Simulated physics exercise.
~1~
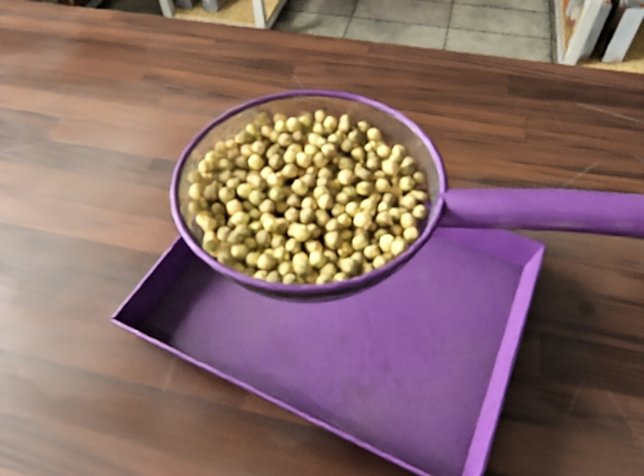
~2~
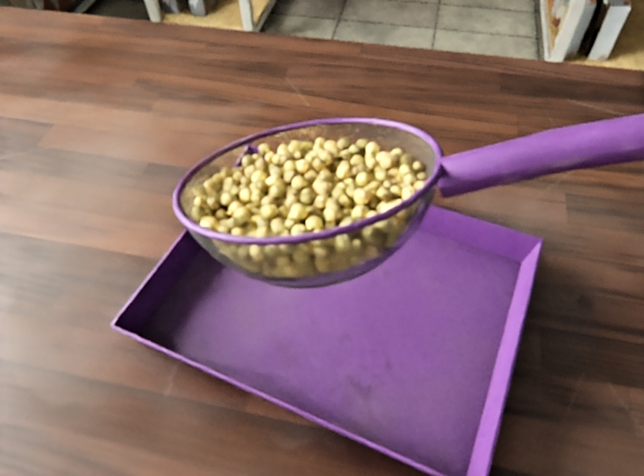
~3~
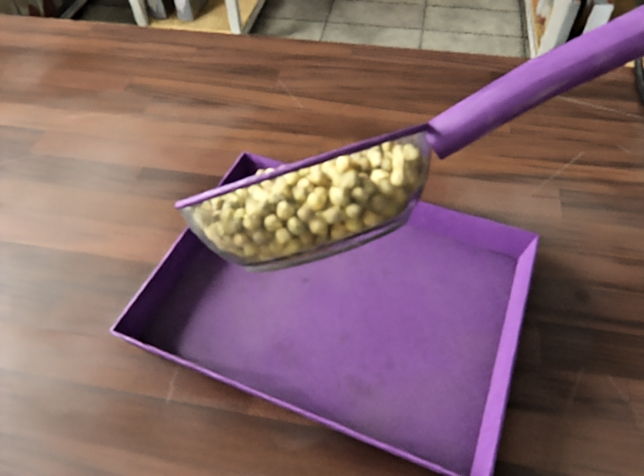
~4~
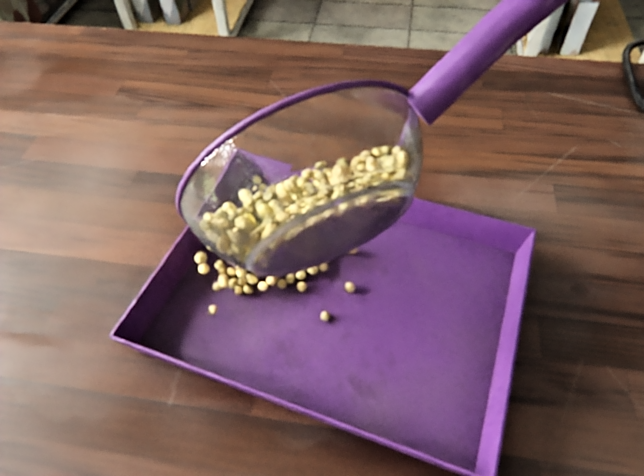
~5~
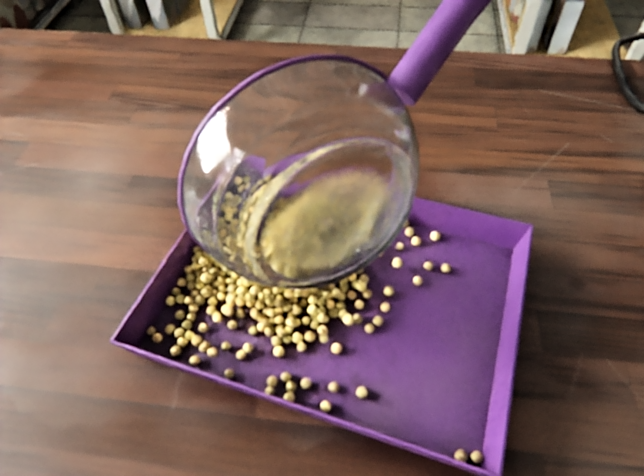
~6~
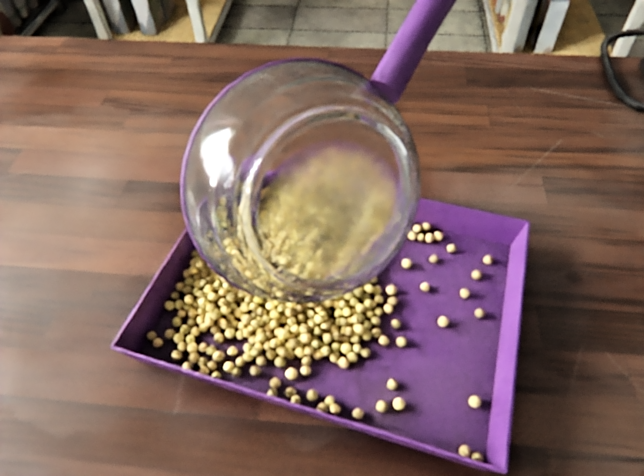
A purple-handled ladle full of soya beans tips over, spilling them into a purple tray.
